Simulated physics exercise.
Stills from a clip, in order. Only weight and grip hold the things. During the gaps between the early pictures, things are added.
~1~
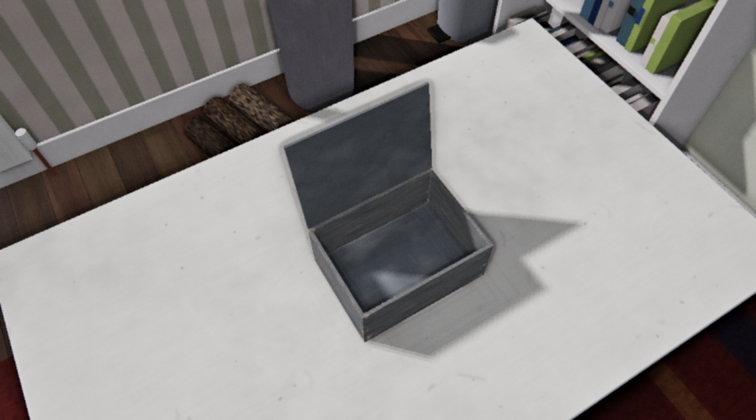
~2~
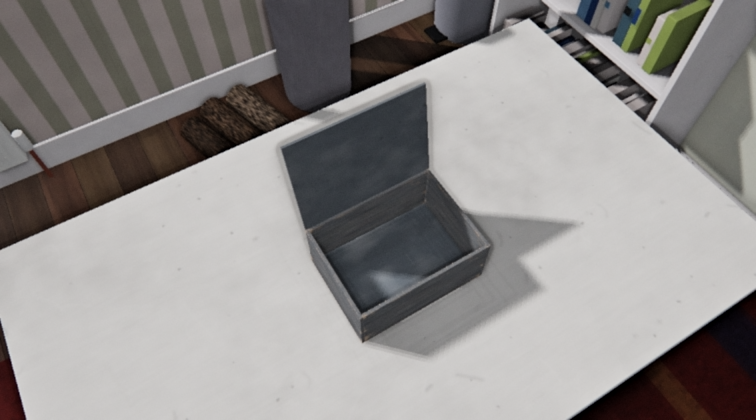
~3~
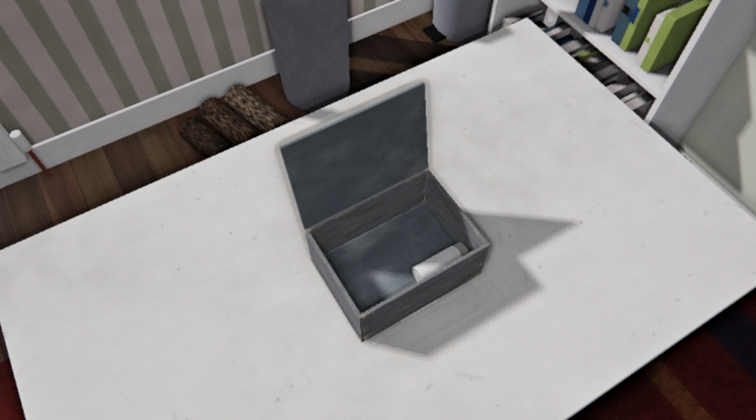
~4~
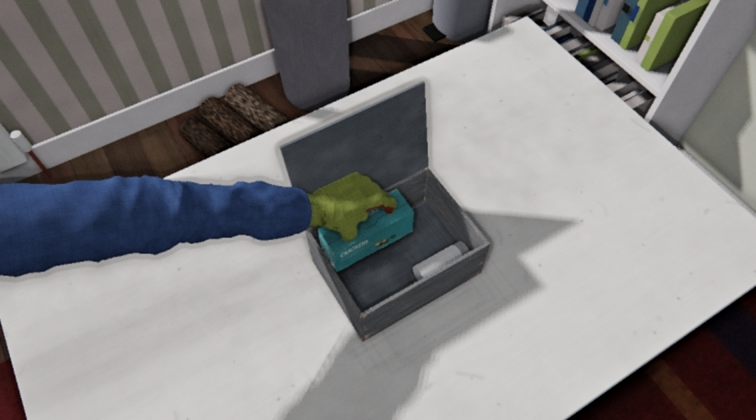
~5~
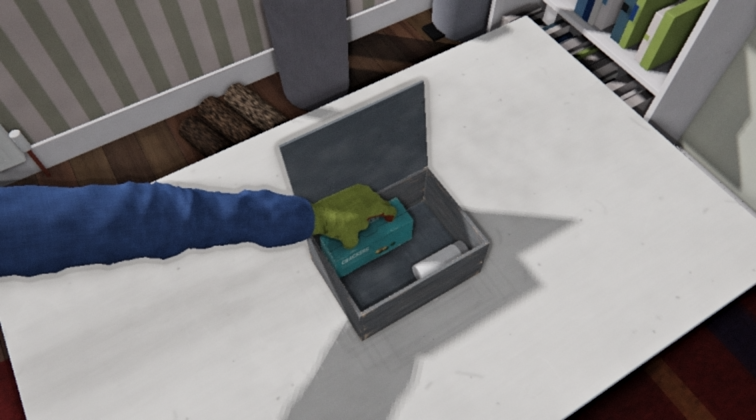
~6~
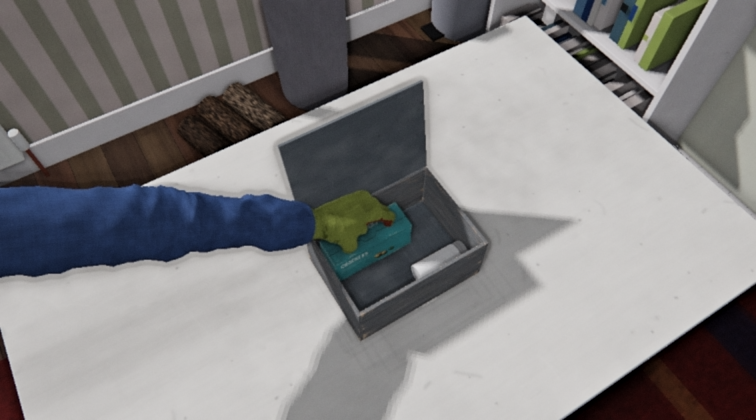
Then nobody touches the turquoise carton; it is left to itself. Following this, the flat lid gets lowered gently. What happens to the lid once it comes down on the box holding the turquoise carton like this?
It comes down fully.
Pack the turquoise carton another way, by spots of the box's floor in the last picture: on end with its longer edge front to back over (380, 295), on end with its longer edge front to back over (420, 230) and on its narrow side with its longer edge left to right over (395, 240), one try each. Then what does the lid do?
Okay, so first it doesn't close, then it doesn't close, and last it closes properly.
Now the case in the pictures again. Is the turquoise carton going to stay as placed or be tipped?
By the end it has kept its angle.
Then, 1.10 s past the last view, lid starting down.
Then, 1.60 s past the last view, lid 57° above the rim.
Then, 1.90 s past the last view, lid 29° above the rim.
Then, 2.10 s past the last view, lid 7° above the rim.
Finally, lid shut; both still in place. Final places as the last picture's camera would see them, turquoise carton near (366, 242).
